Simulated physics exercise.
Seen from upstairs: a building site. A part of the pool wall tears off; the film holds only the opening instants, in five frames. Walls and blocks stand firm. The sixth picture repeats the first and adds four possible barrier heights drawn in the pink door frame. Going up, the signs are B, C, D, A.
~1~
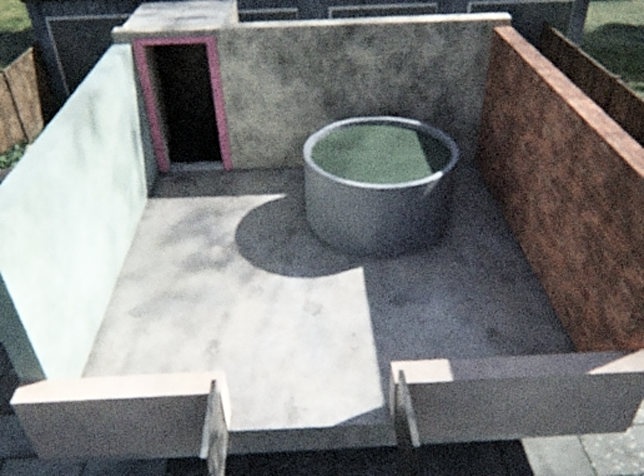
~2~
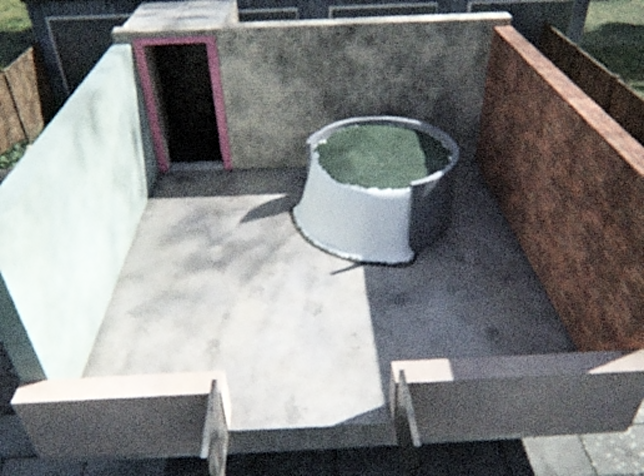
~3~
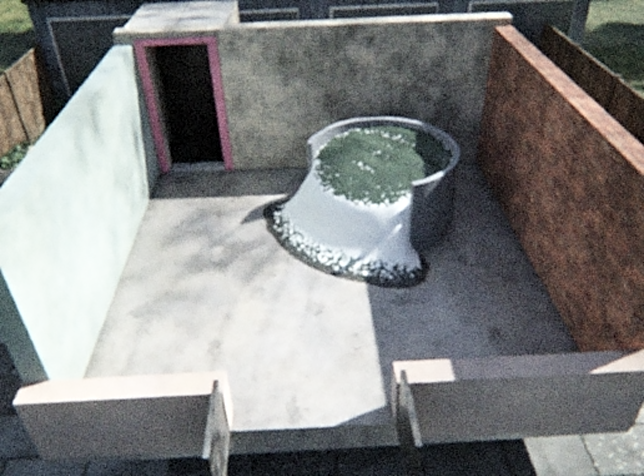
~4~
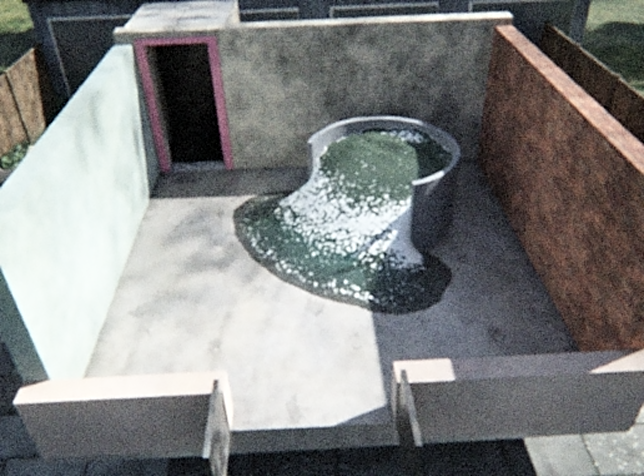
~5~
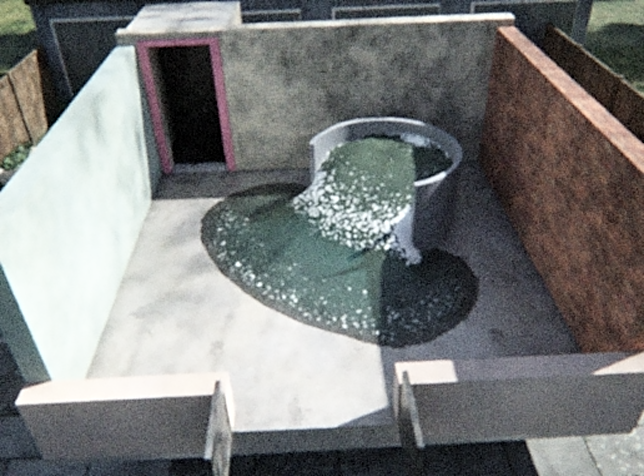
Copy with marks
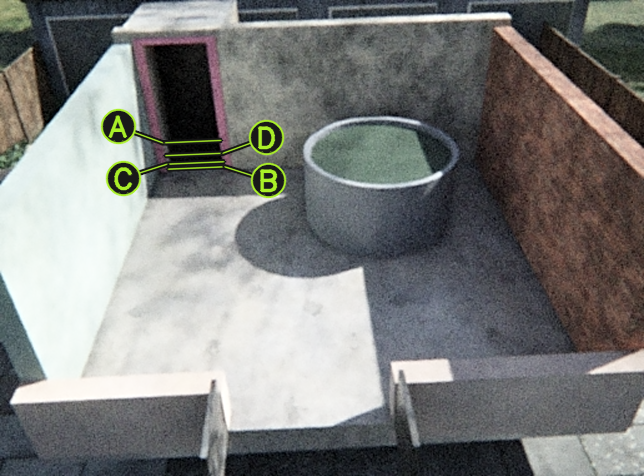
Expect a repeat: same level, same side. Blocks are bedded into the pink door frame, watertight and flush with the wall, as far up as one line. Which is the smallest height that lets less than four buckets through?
That is mark C.
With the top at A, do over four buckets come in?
No, that is safe.
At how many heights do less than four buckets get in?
Three.
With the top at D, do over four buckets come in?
No, not at all.
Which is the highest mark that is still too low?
It is B.
On the marked copy, A at (192, 141); B at (196, 167); C at (195, 162); D at (194, 154); from the bottom up B, C, D, A.
For mark A, nothing gets over.
For mark B, some 15 bucketfuls get in.
For mark C, a bucket or two gets in.
For mark D, nothing gets over.
